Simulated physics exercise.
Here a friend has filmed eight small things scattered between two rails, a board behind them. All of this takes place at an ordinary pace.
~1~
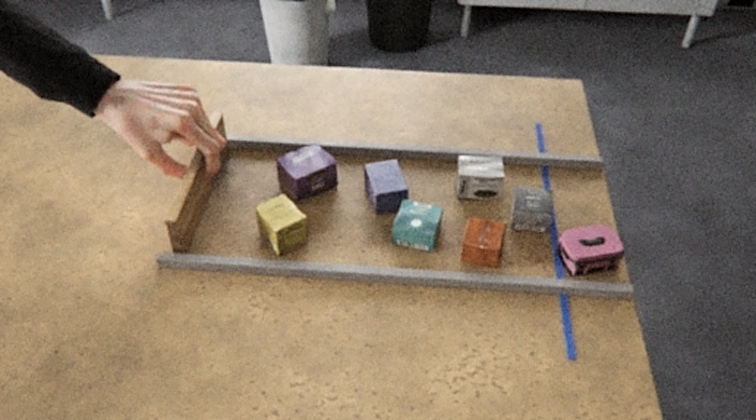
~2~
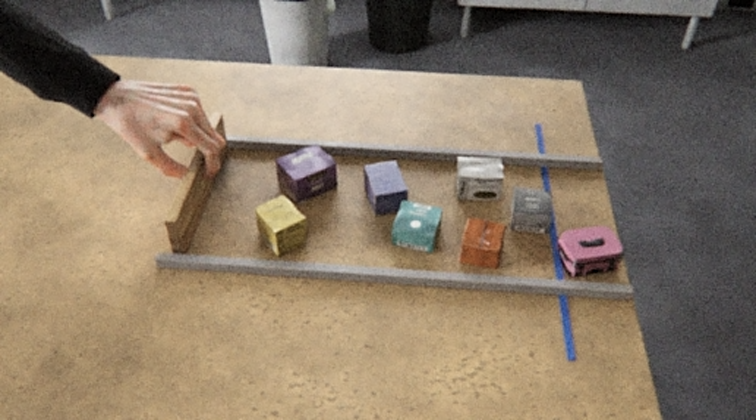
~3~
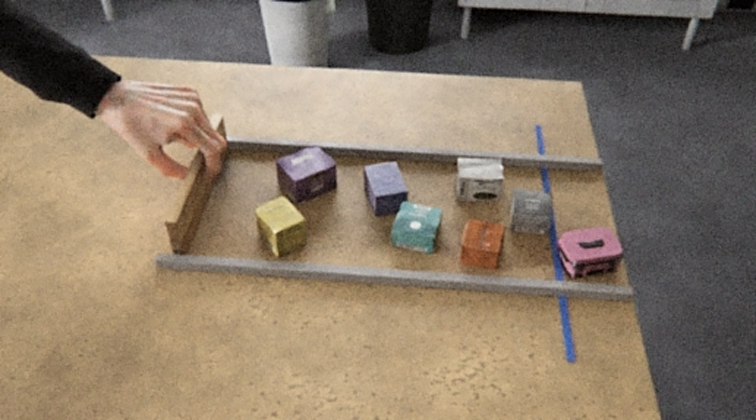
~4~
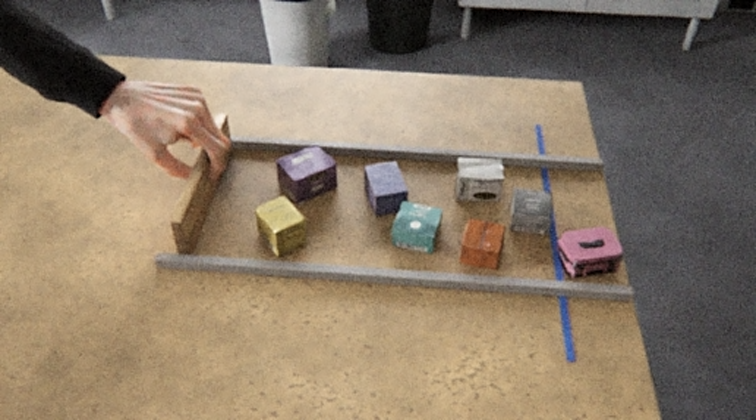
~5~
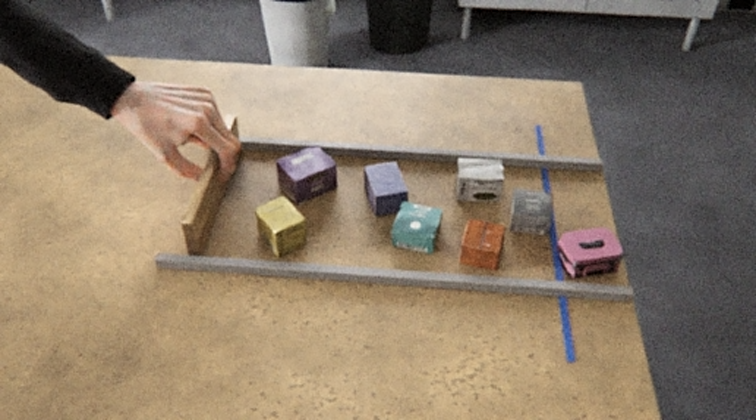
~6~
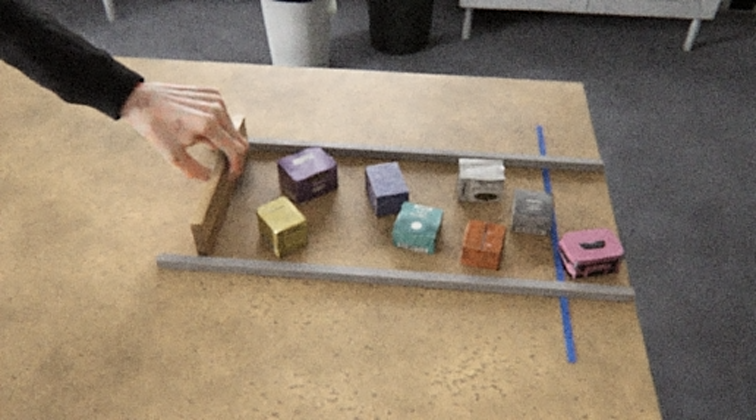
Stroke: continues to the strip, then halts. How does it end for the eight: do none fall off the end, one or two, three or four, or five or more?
From what I see, the table loses three or four of them.
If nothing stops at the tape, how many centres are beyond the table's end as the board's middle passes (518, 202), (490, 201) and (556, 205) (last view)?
By position: 1 / 1 / 4.
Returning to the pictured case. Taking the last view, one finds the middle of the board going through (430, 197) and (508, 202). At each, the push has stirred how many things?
The counts are 6 and 8.
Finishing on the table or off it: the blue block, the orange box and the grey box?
Verdict: Blue block still on; orange box down; grey box down.
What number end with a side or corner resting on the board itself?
Contact count: 2.
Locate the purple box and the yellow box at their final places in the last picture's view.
Middles: Around (581, 183) and around (580, 258).
Soon after, none off yet; pink case at rest near (589, 254); grey box at rest near (532, 212); orange box at rest near (483, 245).
Then, none off yet; pink case at rest near (589, 254); grey box at rest near (532, 212); orange box moved about its own width near (512, 247).
Further on, none off yet; pink case tipped well over near (654, 279); grey box moved well along near (600, 221); orange box moved well along near (605, 255).
At rest, the number that fall off is three or four; fallen, white box, orange box, grey box and pink case.
